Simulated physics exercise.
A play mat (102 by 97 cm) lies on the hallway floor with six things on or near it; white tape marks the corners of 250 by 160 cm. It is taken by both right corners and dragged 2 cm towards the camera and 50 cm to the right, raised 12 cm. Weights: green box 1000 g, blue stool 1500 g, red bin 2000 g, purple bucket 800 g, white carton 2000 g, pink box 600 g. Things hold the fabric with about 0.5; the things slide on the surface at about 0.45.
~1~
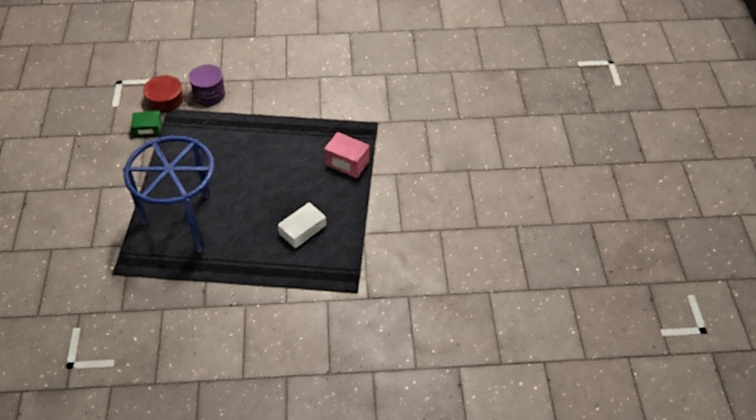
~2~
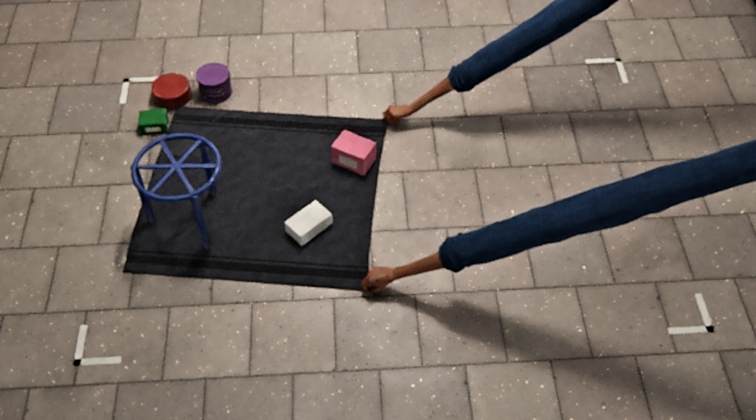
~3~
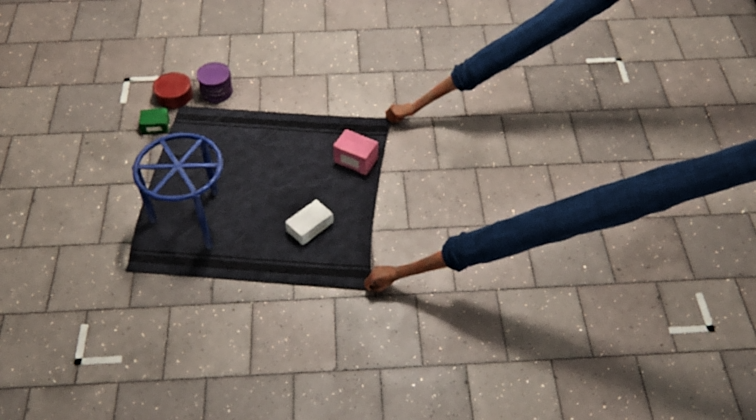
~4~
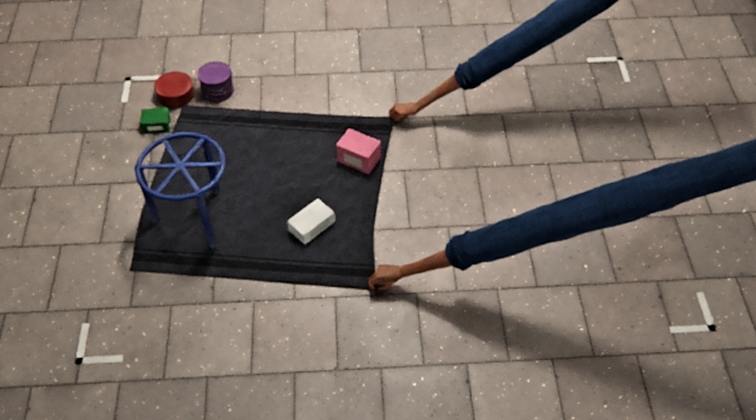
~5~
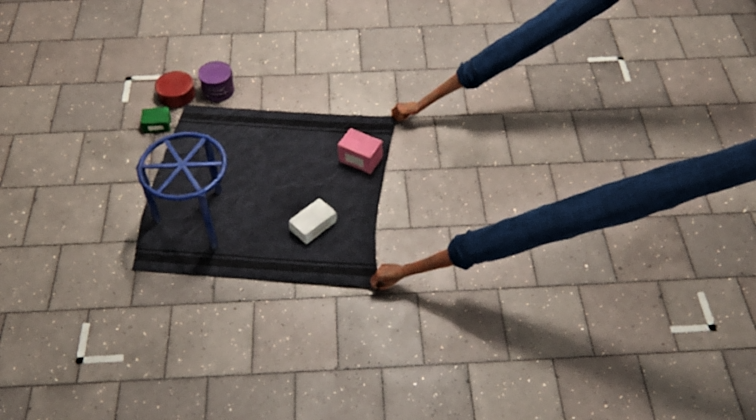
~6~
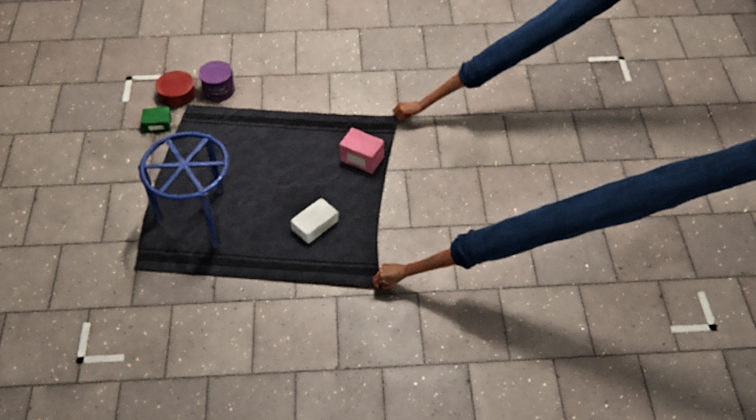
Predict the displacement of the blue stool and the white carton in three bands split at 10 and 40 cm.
In order: The blue stool reaches the top band; the white carton ends far away.
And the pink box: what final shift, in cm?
Pink box 50 cm.
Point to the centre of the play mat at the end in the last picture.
Around (381, 188).
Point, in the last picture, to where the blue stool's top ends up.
Near (308, 162).
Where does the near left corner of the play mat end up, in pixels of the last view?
Near (248, 268).
Next, middle of the play mat at (303, 189); blue stool 17 cm off its start, white carton 17 cm off its start, pink box 18 cm off its start.
Then, middle of the play mat at (335, 189); blue stool 32 cm off its start, white carton 31 cm off its start, pink box 31 cm off its start.
After that, middle of the play mat at (368, 188); white carton 47 cm off its start at (421, 215), blue stool 47 cm off its start at (294, 163), pink box 43 cm off its start at (453, 136).
Later, middle of the play mat at (381, 188); white carton 53 cm off its start, blue stool 52 cm off its start, pink box 47 cm off its start.
At the end, middle of the play mat at (381, 188); white carton 53 cm off its start at (436, 215), blue stool 52 cm off its start at (308, 162), pink box 48 cm off its start at (462, 145).
